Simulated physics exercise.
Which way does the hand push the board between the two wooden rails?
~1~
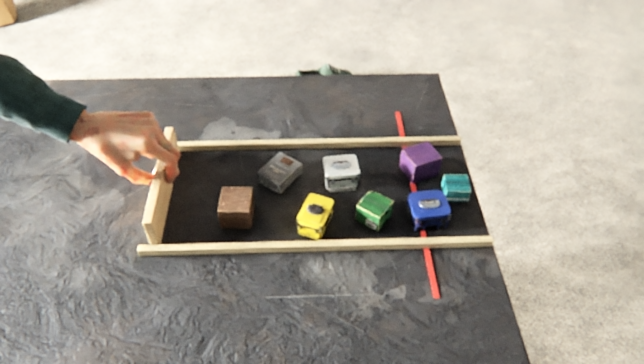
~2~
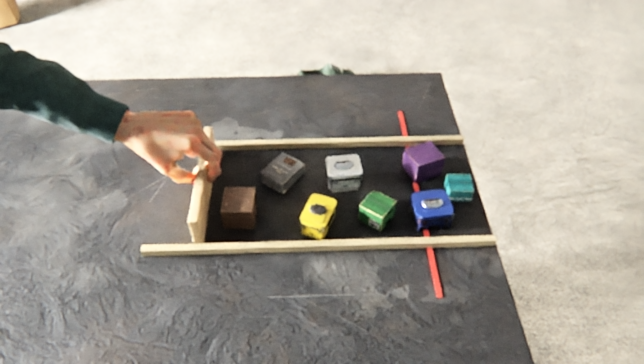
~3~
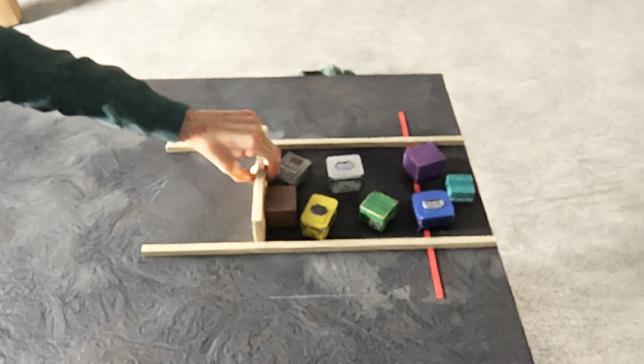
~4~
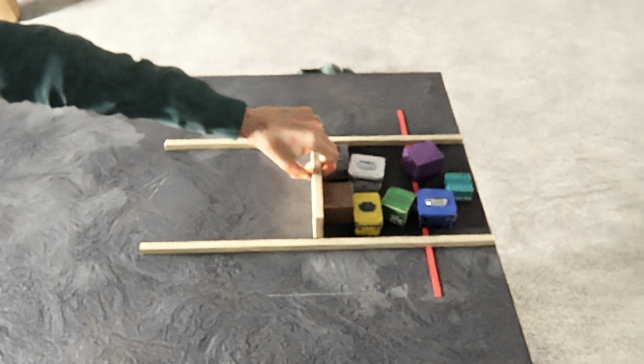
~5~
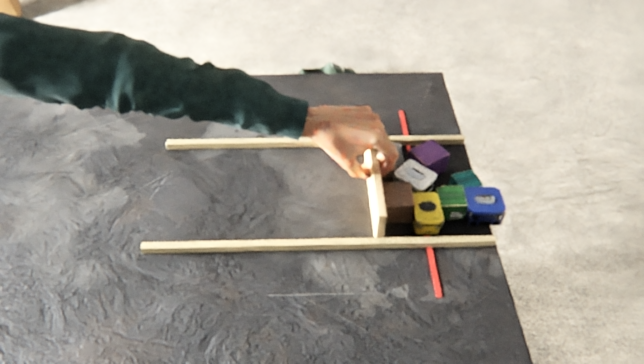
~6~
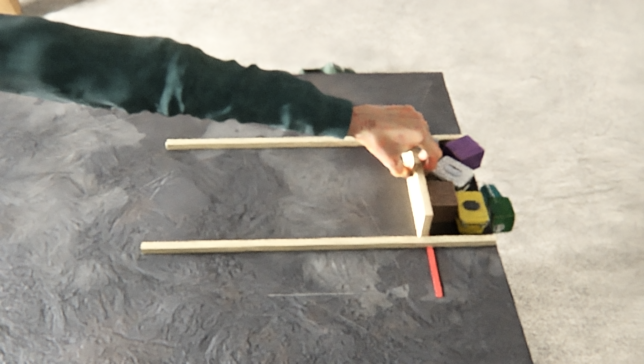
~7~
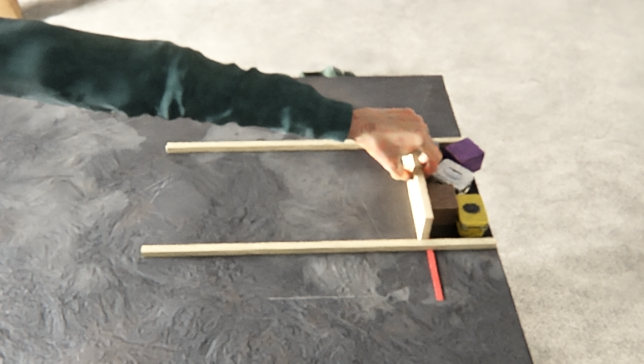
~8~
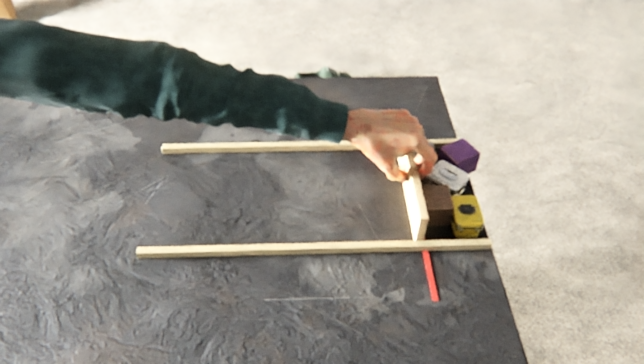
The hand pushes the board to the right, toward the edge of the table.
